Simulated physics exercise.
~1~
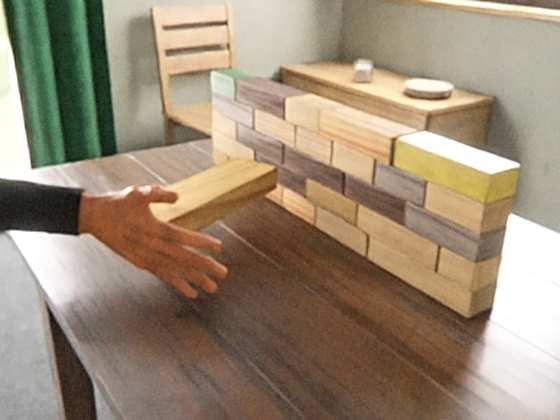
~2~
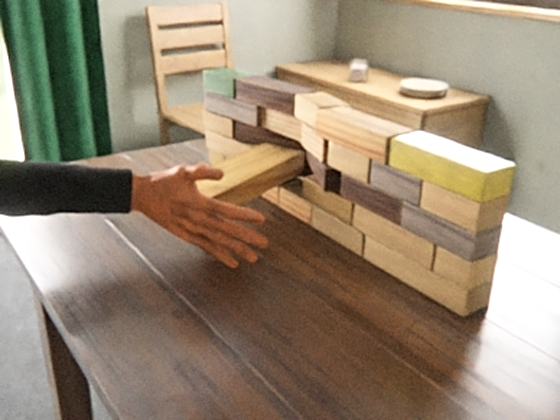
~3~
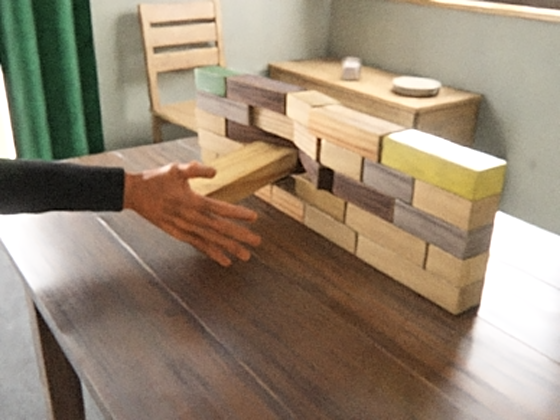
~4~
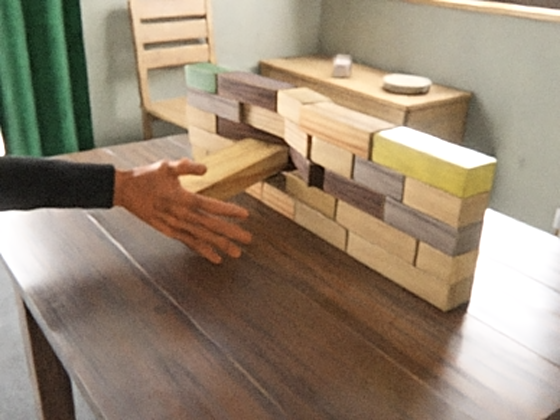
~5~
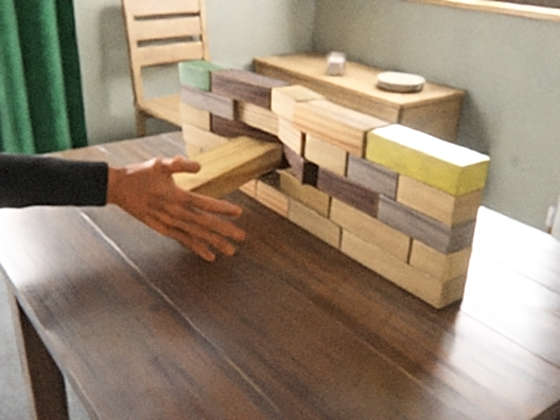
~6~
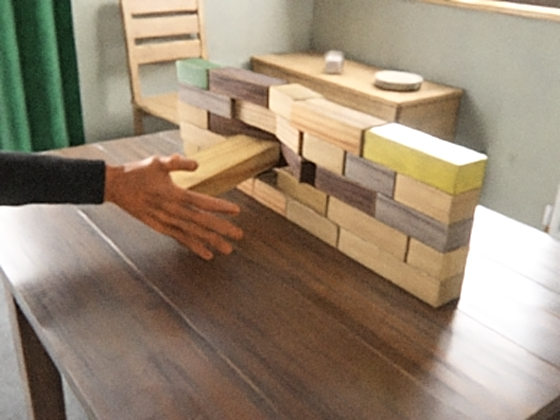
The footage shows a hand pushing a long wooden block into a wall of loose toy blocks on a dining table, shoving a few out of line, as the view shifts slightly right; the block then stops, and the wall stays standing with its green and yellow blocks on top.
